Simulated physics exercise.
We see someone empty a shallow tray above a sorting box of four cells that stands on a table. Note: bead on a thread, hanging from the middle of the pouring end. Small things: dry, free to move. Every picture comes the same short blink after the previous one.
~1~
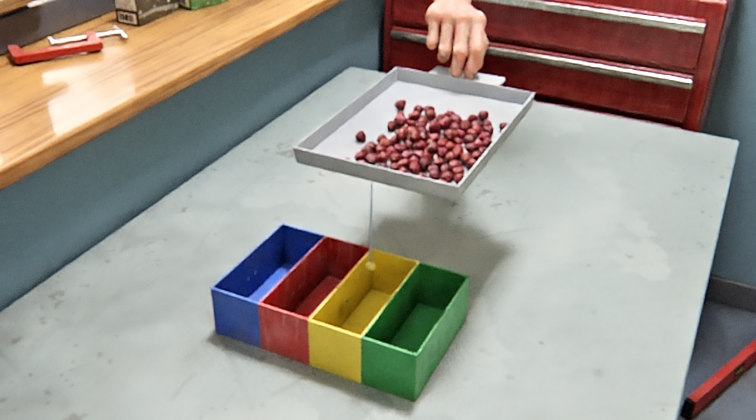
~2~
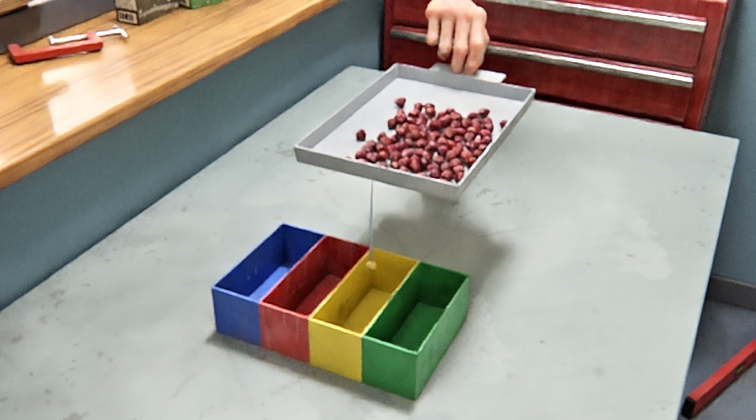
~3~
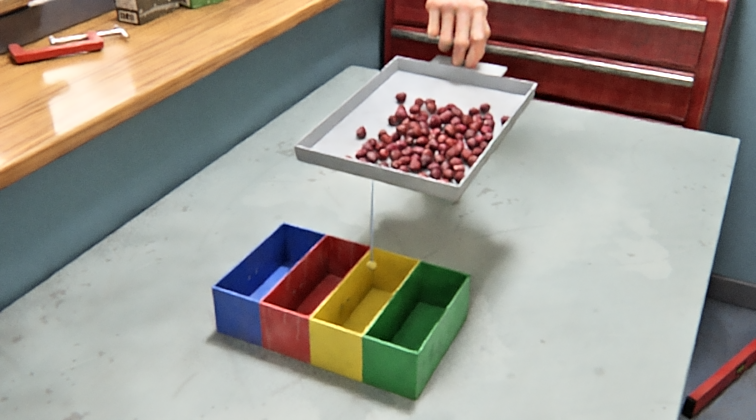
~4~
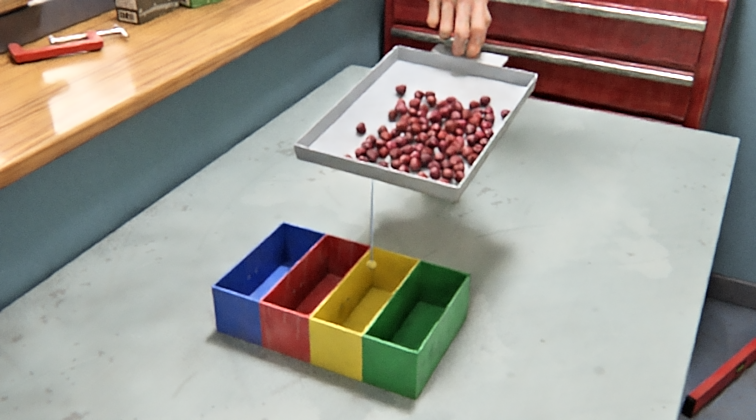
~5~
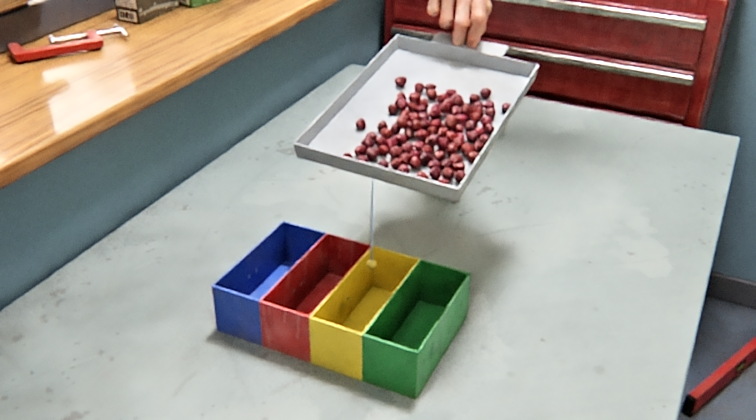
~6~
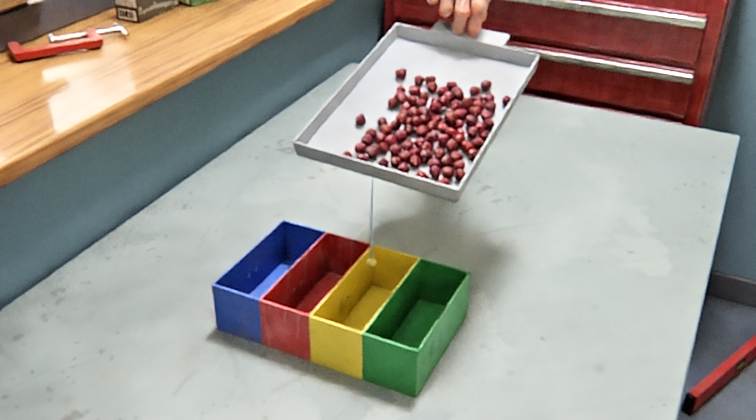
Above a four-coloured box on a table, a hand slowly raises the back of a cherry-filled tray.
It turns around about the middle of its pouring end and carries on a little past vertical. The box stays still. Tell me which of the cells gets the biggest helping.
The biggest helping lands in the green cell.
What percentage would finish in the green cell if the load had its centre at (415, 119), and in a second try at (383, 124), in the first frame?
Estimate: 40 % first, 30 % second.
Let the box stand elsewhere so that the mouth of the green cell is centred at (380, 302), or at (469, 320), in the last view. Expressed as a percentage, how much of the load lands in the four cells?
Roughly 40% on the first try and 100% on the second.
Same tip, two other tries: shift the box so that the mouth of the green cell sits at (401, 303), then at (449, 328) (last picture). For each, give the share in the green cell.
You'd get 40 in a hundred first and 40 in a hundred after that.
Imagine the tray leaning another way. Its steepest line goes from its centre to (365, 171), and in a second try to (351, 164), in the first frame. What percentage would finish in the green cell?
In turn 20 and 0 in a hundred.
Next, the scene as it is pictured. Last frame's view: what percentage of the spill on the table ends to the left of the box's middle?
Near 10 %.
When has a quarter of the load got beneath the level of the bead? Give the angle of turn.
It is at around 110 degrees.
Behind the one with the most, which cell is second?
It's yellow that ends up second.
Soon, tray tipped steeply; nearly all on the tray; a stray few falling or outside the box.
A while on, tray tipped right over; nearly all on the tray; a stray few in the yellow cell; a stray few falling or outside the box.
Towards the end, tray tipped past a quarter turn; about half in the green cell; about a quarter in the yellow cell; a small part in the red cell; about a quarter falling or outside the box.
Finally, tray tipped past a quarter turn; about half in the green cell; about a quarter in the yellow cell; a small part in the red cell; none in the blue cell; about a quarter outside the box.
